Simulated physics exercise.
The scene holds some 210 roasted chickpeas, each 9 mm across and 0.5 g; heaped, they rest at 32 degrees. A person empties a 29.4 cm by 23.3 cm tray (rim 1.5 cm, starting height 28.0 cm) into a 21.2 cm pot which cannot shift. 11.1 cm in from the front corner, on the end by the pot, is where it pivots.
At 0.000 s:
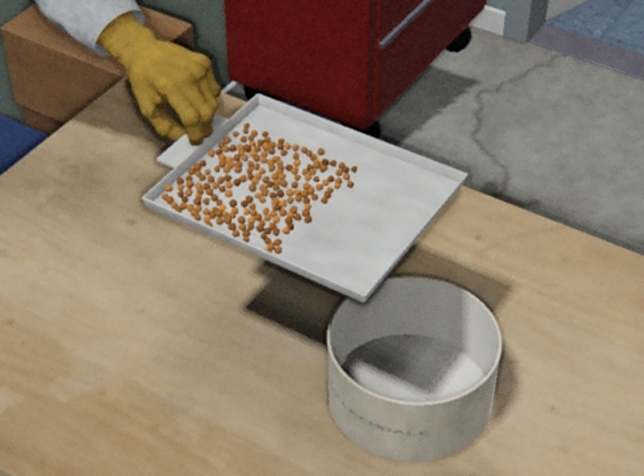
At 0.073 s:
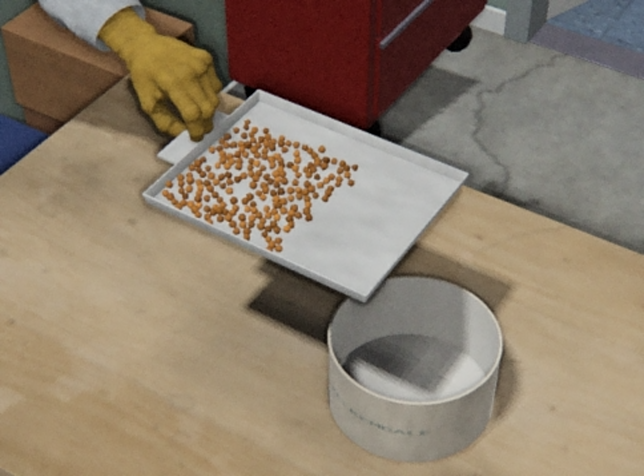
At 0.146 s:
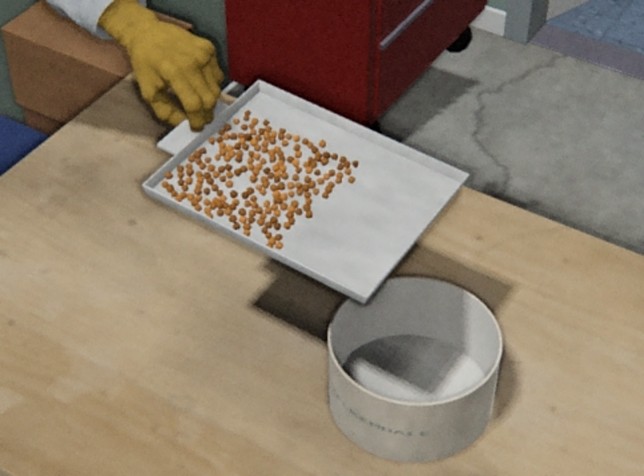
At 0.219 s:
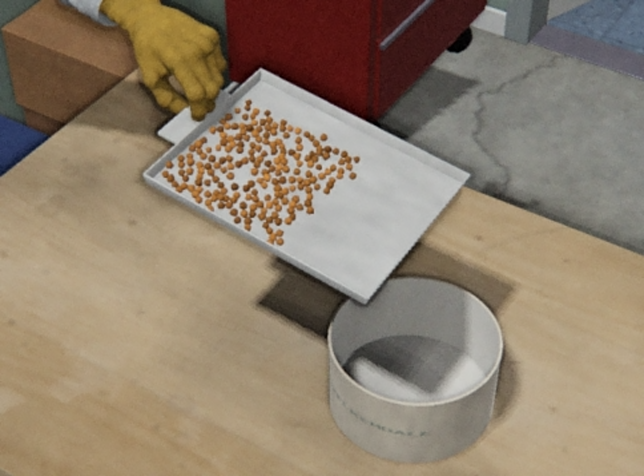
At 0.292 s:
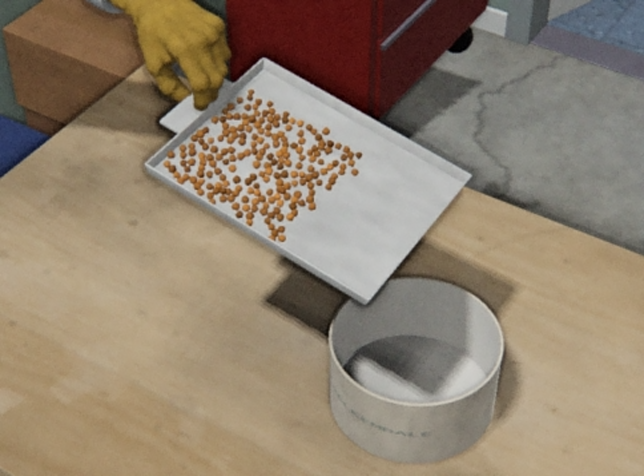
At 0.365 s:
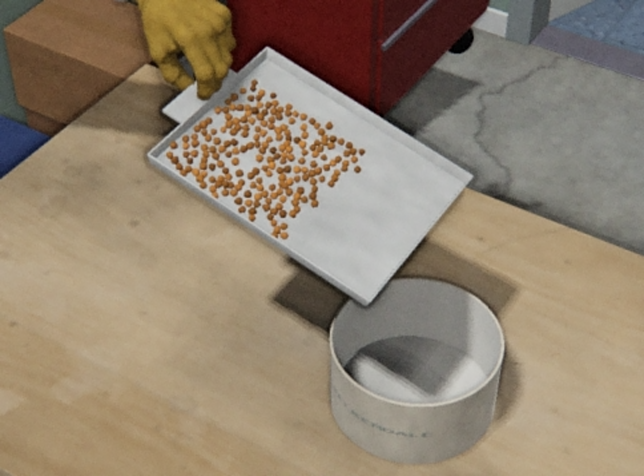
The clip shows a yellow-gloved hand gradually raising the handled end of a pale tray of small, round, orange-brown pieces, tilting it slightly toward a round pot on a wooden table, while the pieces stay bunched near the raised end.
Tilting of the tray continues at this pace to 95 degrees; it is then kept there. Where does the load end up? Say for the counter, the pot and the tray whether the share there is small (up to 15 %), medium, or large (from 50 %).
Counter: Medium. Pot: Large. Left on the tray: Small.
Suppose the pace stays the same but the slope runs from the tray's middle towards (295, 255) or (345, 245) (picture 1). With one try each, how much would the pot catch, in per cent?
35 and 35 %.
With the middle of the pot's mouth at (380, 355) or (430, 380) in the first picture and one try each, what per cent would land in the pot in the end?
Close to 75 in a hundred, then close to 90 in a hundred.
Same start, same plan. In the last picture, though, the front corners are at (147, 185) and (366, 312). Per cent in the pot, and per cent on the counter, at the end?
In the pot: 40 per cent; on the counter: 60 per cent.
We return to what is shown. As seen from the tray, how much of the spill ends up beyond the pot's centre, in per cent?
About 90 per cent.
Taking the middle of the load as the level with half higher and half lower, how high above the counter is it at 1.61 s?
Some 30 cm above the counter.
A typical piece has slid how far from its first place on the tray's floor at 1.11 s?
By then it sits near 18 cm from where it began.
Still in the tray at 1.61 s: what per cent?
Reading: Approx. 85%.
Then, at 1.11 s, tilt 52 degrees; the tray holds 90 %, the pot 0 %.
After 1.61 s, tilt 77 degrees; the tray holds 85 %, the pot 10 %.
Then, at 2.18 s, tilt 95 degrees; the tray holds 10 %, the pot 40 %.
By 3.1 s all is still; counter 25 %, pot 75 %, tray 0 %.
